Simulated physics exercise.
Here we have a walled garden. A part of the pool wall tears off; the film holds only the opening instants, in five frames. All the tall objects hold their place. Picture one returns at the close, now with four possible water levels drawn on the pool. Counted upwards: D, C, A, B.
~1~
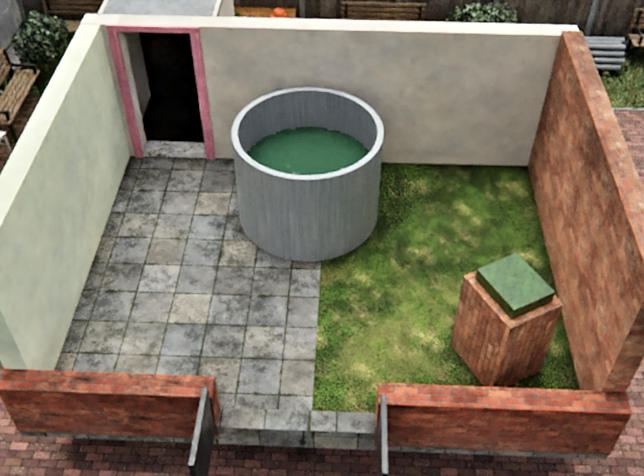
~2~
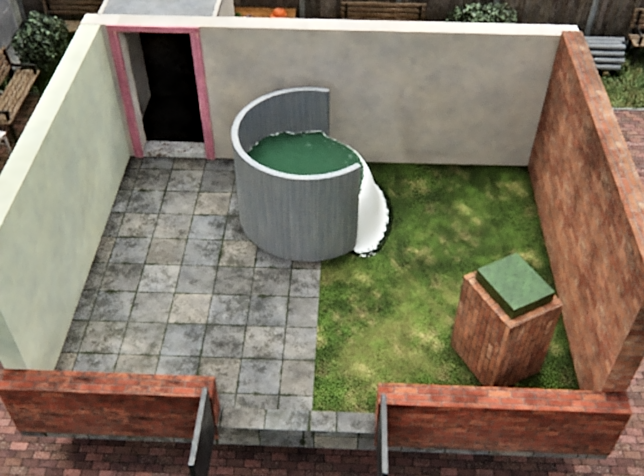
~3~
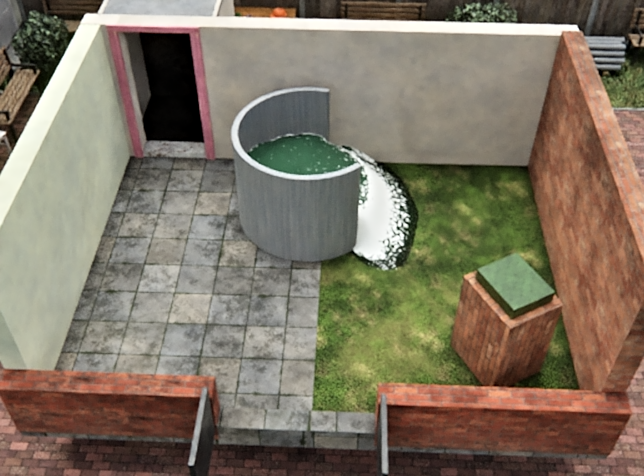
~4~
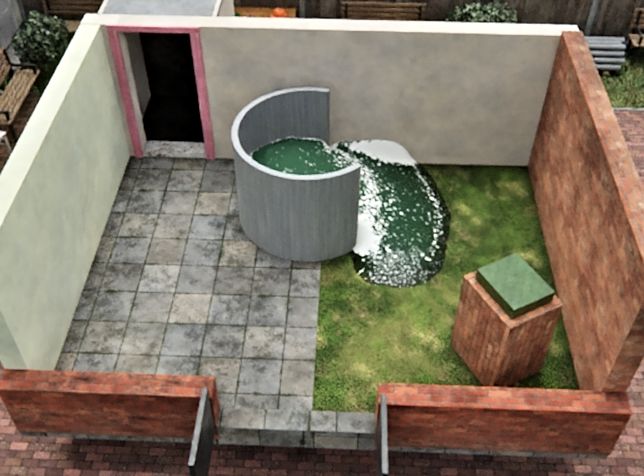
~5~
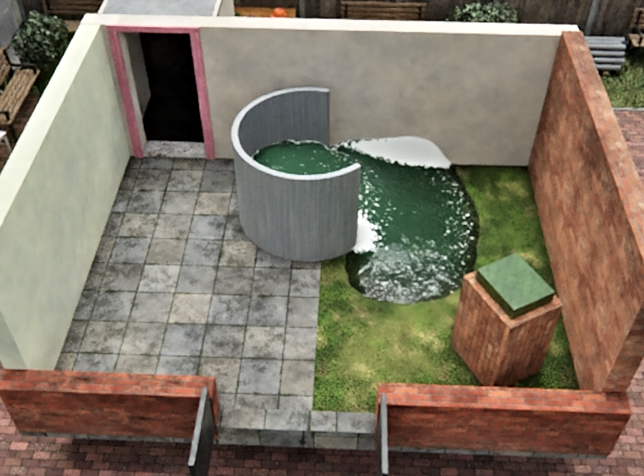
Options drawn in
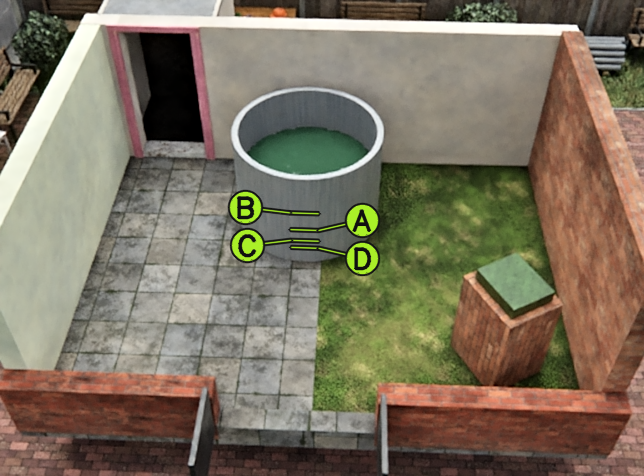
A walled garden with a round grey pool losing its right side, green water pouring out and spreading across the grass.
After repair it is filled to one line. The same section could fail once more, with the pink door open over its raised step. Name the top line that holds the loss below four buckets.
Choose B.
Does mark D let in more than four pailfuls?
No, that is safe.
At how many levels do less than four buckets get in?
All of them.
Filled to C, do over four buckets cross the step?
No, not at all.
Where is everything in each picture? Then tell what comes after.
Water in the pool at rest, its middle at (308, 167); foot of the pink doorway at (175, 157); open gate at (296, 377).
Water covers 2 % of the ground and shows as far out as (368, 245).
Water covers 6 % of the ground and shows as far out as (393, 262).
Water covers 11 % of the ground and shows as far out as (418, 277).
Water covers 17 % of the ground and shows as far out as (419, 292).
On the marked copy, A at (304, 230); B at (304, 213); C at (304, 240); D at (304, 247); from the bottom up D, C, A, B.
With A, nothing gets over.
With B, a splash gets over, under a bucket.
With C, nothing gets over.
With D, nothing gets over.
